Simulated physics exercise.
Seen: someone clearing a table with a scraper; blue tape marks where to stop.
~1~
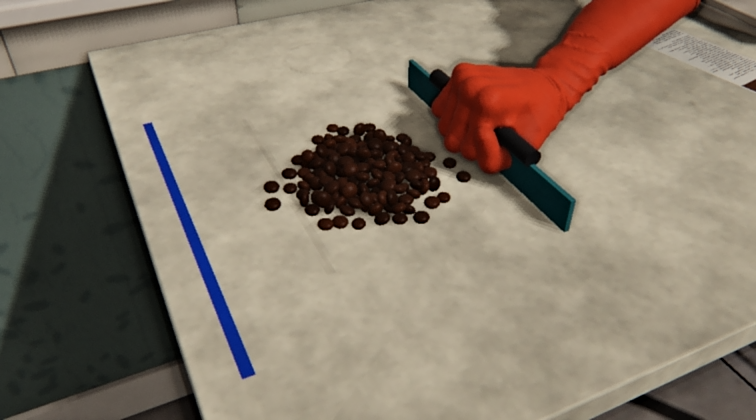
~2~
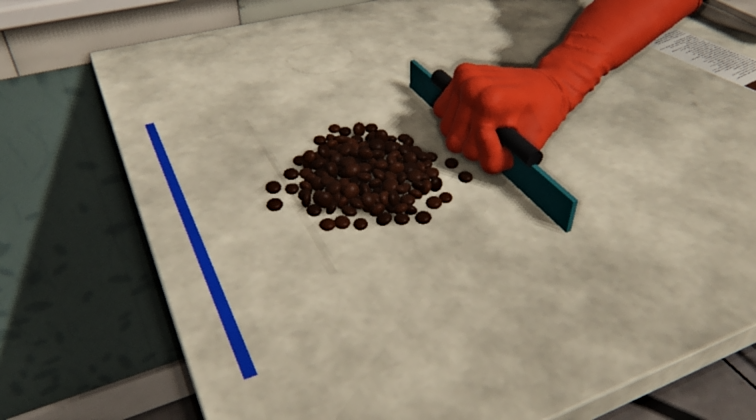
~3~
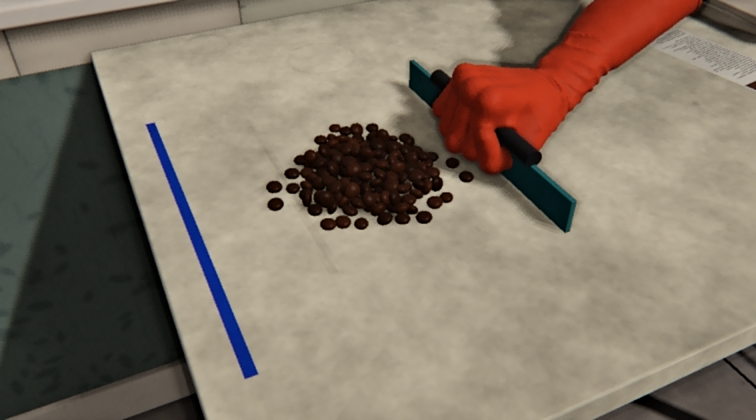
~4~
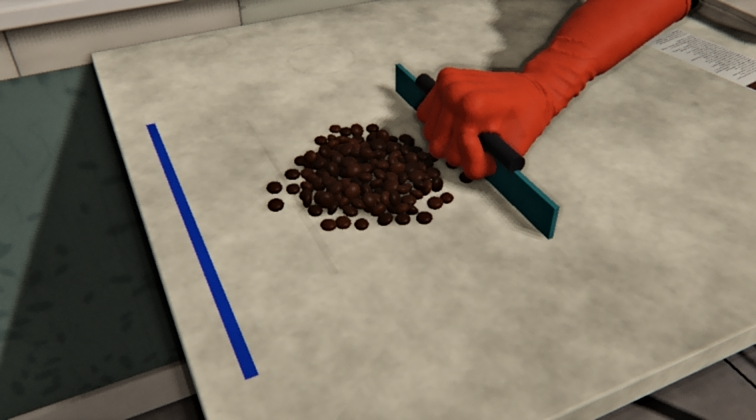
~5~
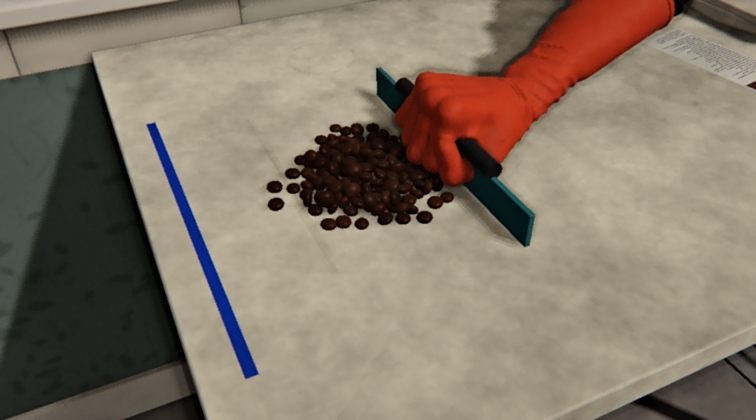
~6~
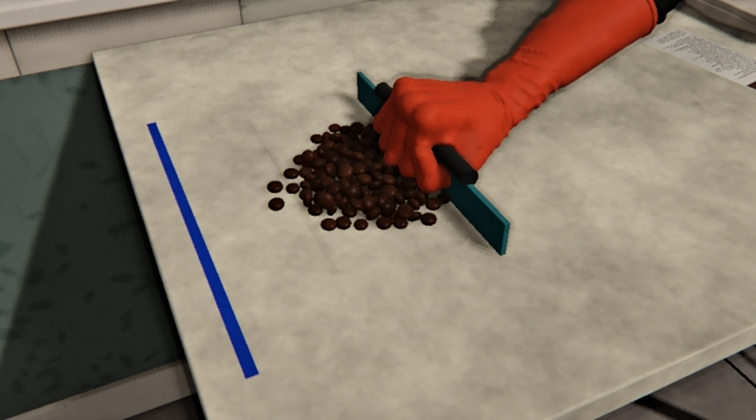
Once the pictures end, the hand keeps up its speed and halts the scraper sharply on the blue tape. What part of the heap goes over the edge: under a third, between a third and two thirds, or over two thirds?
Over the end goes upwards of two thirds.
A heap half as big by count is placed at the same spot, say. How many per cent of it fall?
About 70 %.
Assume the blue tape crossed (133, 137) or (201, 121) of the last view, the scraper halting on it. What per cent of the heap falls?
The first gives 100 %, the second 20 %.
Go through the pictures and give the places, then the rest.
Scraper near (556, 203), at rest; blue tape near (151, 132), about two fingers from the edge; edge at (146, 241); the heap near (362, 175), flat chocolate drops, in the first picture.
Scraper near (558, 203), at rest, in the second picture.
Scraper near (557, 203); the heap near (365, 175), in the third picture.
Scraper near (540, 209), in the fourth picture.
Scraper near (517, 217); the heap near (366, 175), only a few pushed along, in the fifth picture.
Scraper near (493, 225); blue tape near (155, 132); edge at (150, 241); the heap near (363, 176), near a third pushed along, in the sixth picture.
Shortly afterwards, scraper still moving, near (304, 166); heap all on the table, its front near (191, 228).
Next, scraper stopped at the blue tape; heap near two thirds over the edge.
Some moments later, scraper stopped at the blue tape; heap the bulk over the edge.
In the end, scraper stopped at the blue tape; heap the bulk over the edge.
